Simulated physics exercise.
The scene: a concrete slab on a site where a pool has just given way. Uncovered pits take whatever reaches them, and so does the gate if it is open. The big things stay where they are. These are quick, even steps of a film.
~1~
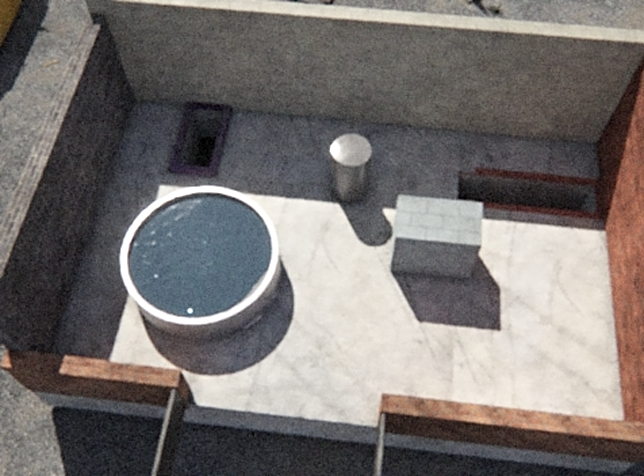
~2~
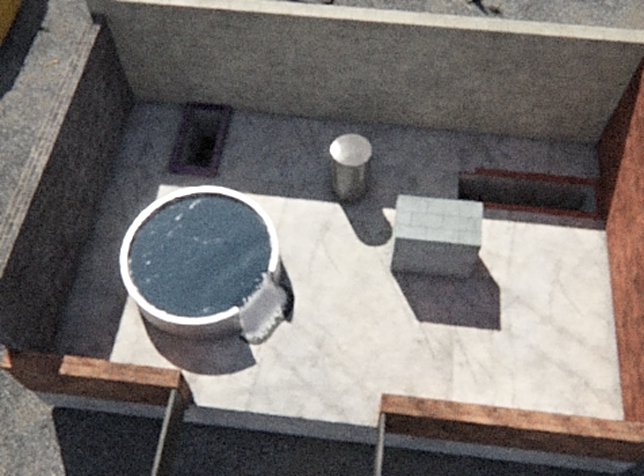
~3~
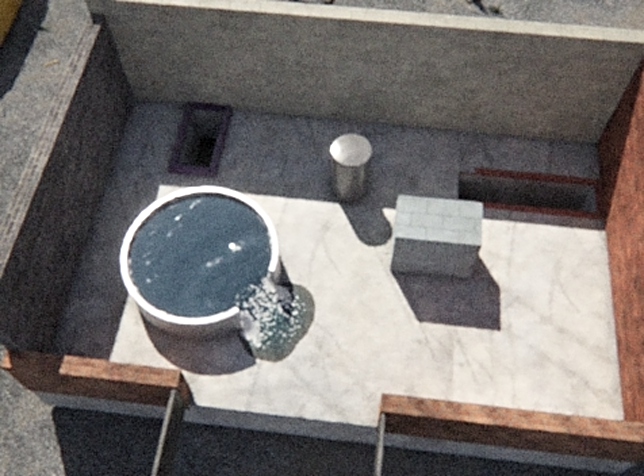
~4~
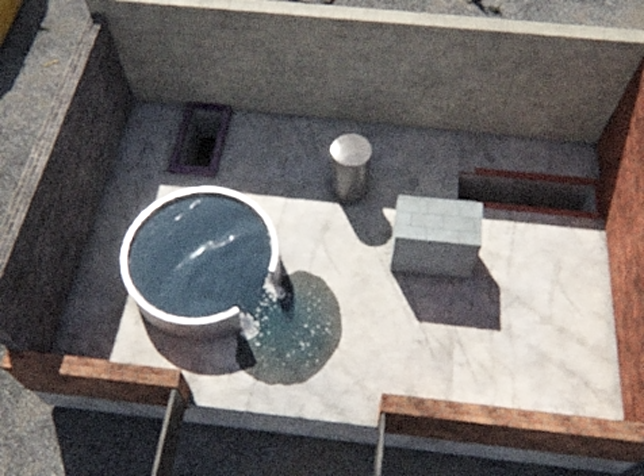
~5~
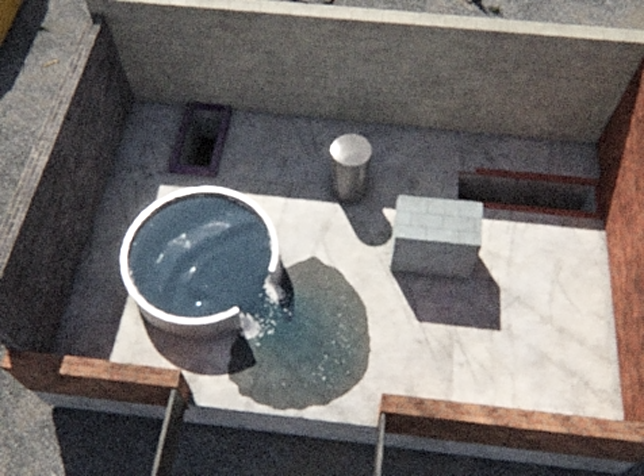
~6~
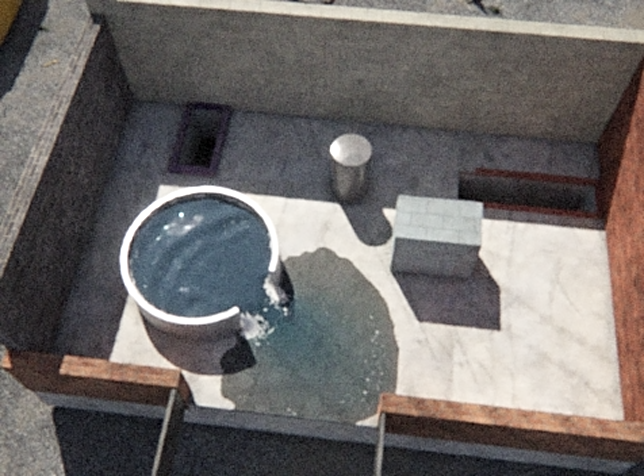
A round white-rimmed pool of dark blue water stands on the left of a pale, marble-like slab in a walled yard, seen from high above by a still camera. A silvery cylinder and a pale grey block stand to its right, with dark rectangular openings near the back and reddish-brown side walls. The pool's lower right side bursts open, and foaming water pours out, spreading across the slab towards the front gap.
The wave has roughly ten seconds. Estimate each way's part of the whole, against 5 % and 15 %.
One by one: The gate takes over 15 %; the red pit takes over 15 %; the purple pit takes under 5 %.
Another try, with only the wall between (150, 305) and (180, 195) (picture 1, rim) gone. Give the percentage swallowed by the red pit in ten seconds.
Roughly, in per cent: Red 2.
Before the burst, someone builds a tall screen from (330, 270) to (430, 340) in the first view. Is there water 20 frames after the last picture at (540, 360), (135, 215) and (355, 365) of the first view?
As listed: Awash, free of water, covered.
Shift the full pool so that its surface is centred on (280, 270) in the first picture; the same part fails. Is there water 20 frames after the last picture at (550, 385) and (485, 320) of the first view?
In turn: Awash, under water.
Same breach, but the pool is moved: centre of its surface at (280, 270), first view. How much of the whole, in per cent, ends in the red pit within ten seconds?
Roughly, in per cent: Red 35.
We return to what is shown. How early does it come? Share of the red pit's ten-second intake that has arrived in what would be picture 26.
Close to 0 %.
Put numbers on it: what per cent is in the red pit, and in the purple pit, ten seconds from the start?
About 20 and 0 per cent.
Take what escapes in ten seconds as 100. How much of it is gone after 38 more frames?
Close to 60 %.
A moment on, water covers 20 % of the floor; the gate 4 %, the red pit 0 %, the purple pit 0 %.
Next, water covers 30 % of the floor; the gate 10 %, the red pit 0 %, the purple pit 0 %.
Then, water covers 35 % of the floor; the gate 17 %, the red pit 0 %, the purple pit 0 %.
Later, water covers 40 % of the floor; the gate 25 %, the red pit 6 %, the purple pit 0 %.
In the end, water covers 40 % of the floor; the gate 32 %, the red pit 20 %, the purple pit 0 %.
